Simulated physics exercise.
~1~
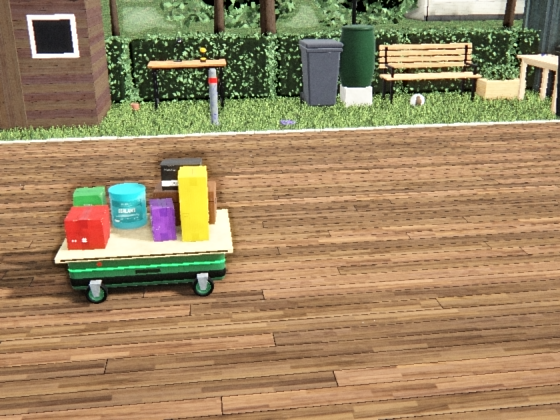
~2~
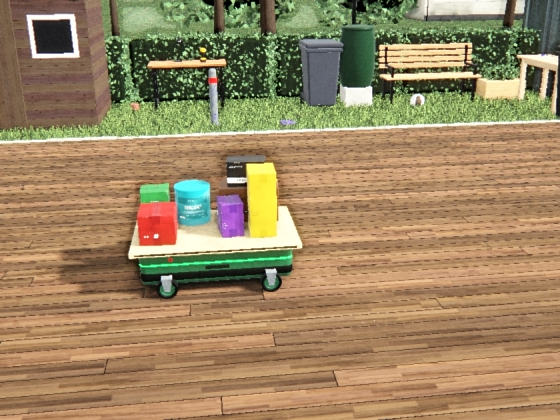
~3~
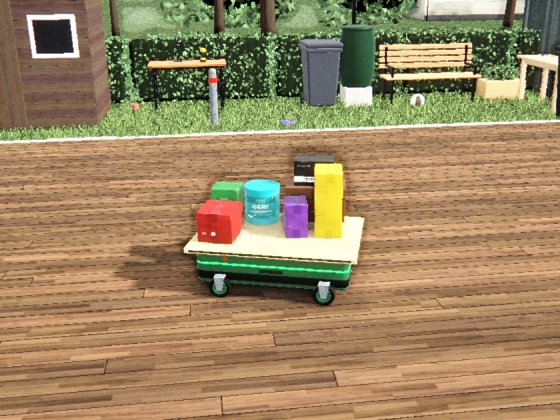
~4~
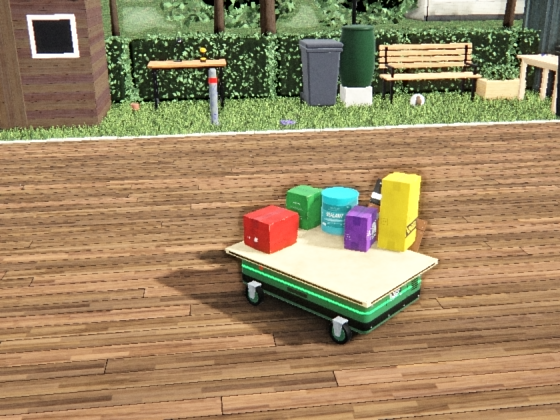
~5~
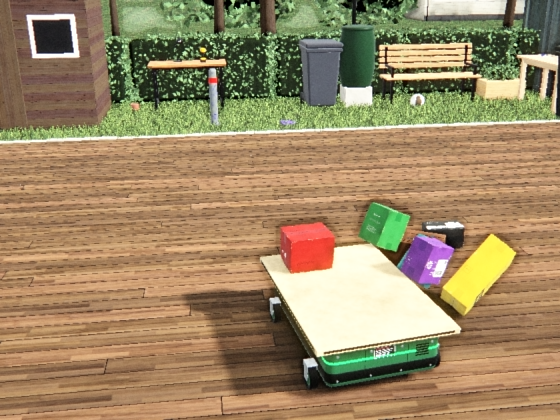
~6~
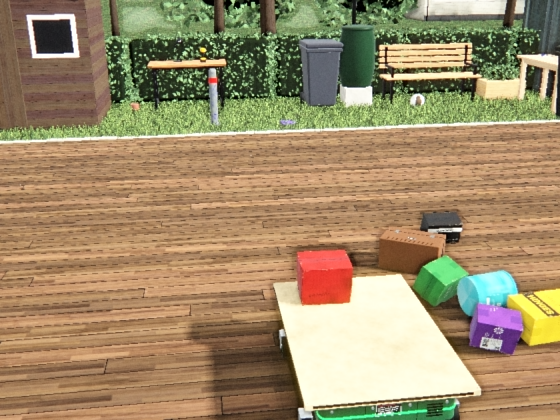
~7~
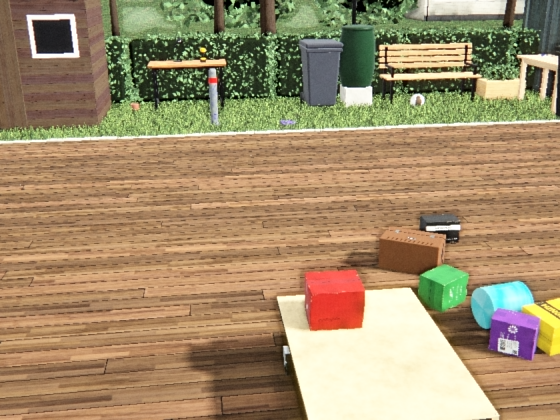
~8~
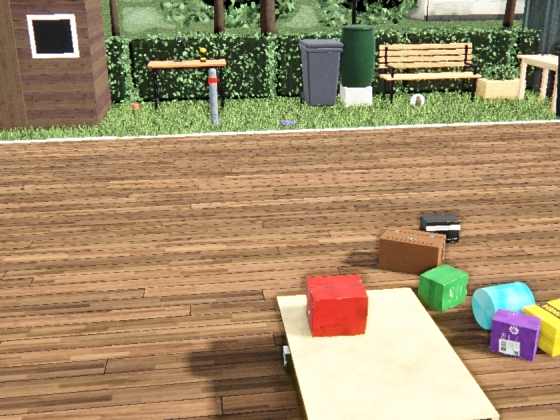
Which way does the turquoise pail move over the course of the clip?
The turquoise pail moves to the right, first riding on the cart and then ending up on the floor to the right of it.
A low cart with a pale, flat top and green sides rolls right across a wooden floor, seen from slightly above, with grass, a hedge, bins and a bench behind. It carries red, green, purple, yellow, black and brown items and a turquoise pail. The cart then curves toward the viewer, and the load starts to shift. All but the red parcel go off the far and right sides, the yellow box and others tipping over. The cart comes to rest at the bottom edge of the view, the red parcel still aboard and the rest scattered on the floor.
